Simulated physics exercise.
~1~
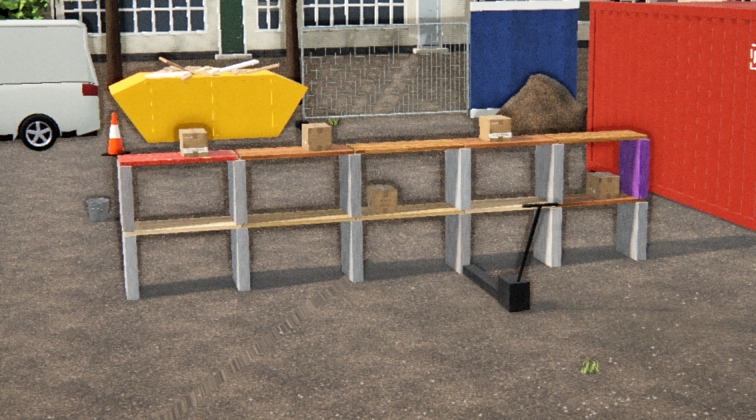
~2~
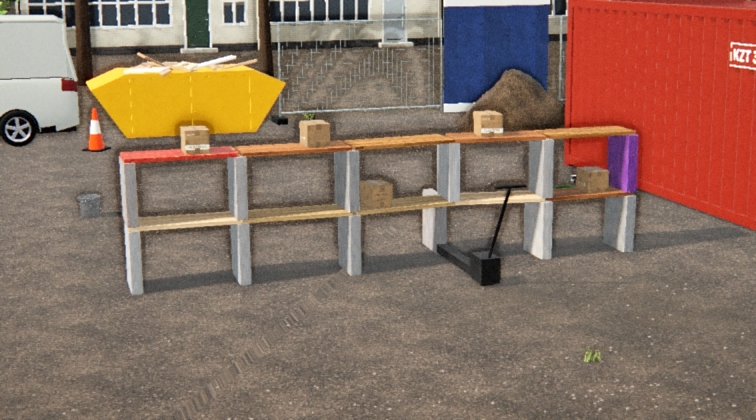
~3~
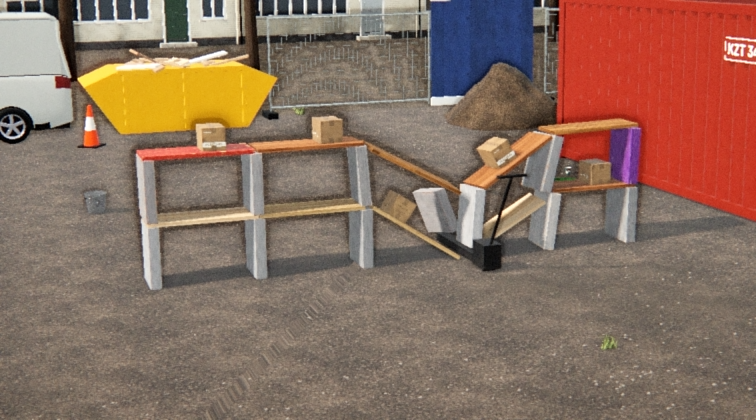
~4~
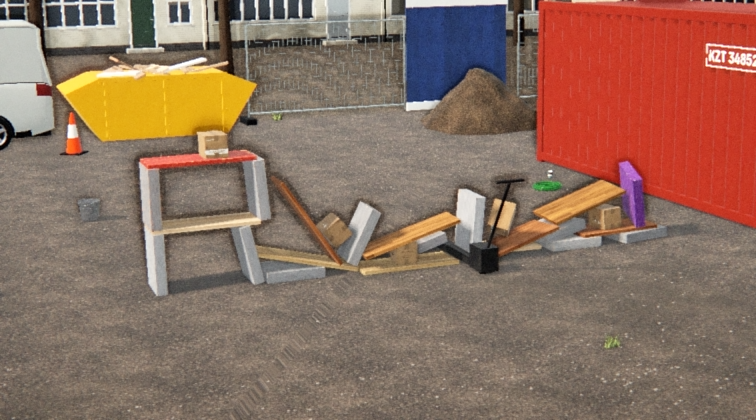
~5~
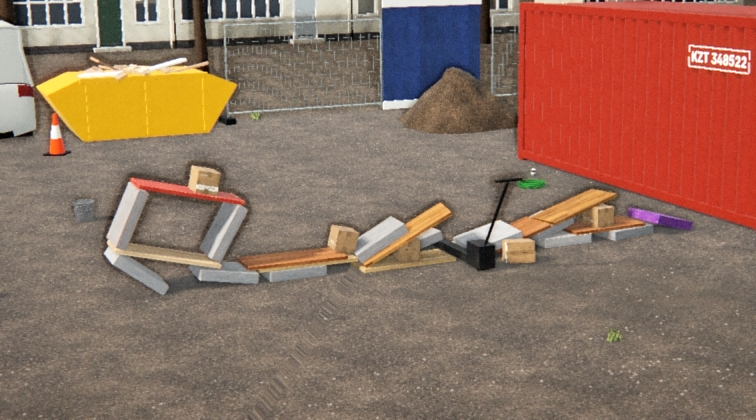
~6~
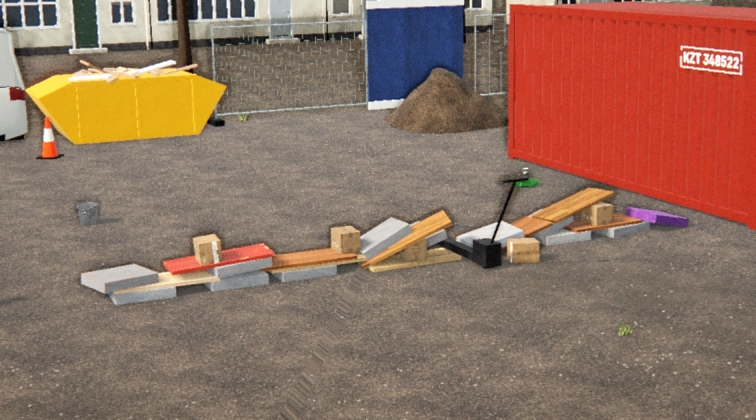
A black jack with an upright handle pushes in low at the foot of a grey upright in a makeshift two-tier rack on a gravelly yard, seen from slightly above as the view drifts sideways. Wooden boards, one red at the top left, carry cardboard boxes, and a purple upright stands at the right end, between a yellow skip and a red container. The middle bay sags into a V, then the right side collapses and the purple upright topples. The left bay leans over last, dropping the red board and its box, leaving the whole rack flattened.
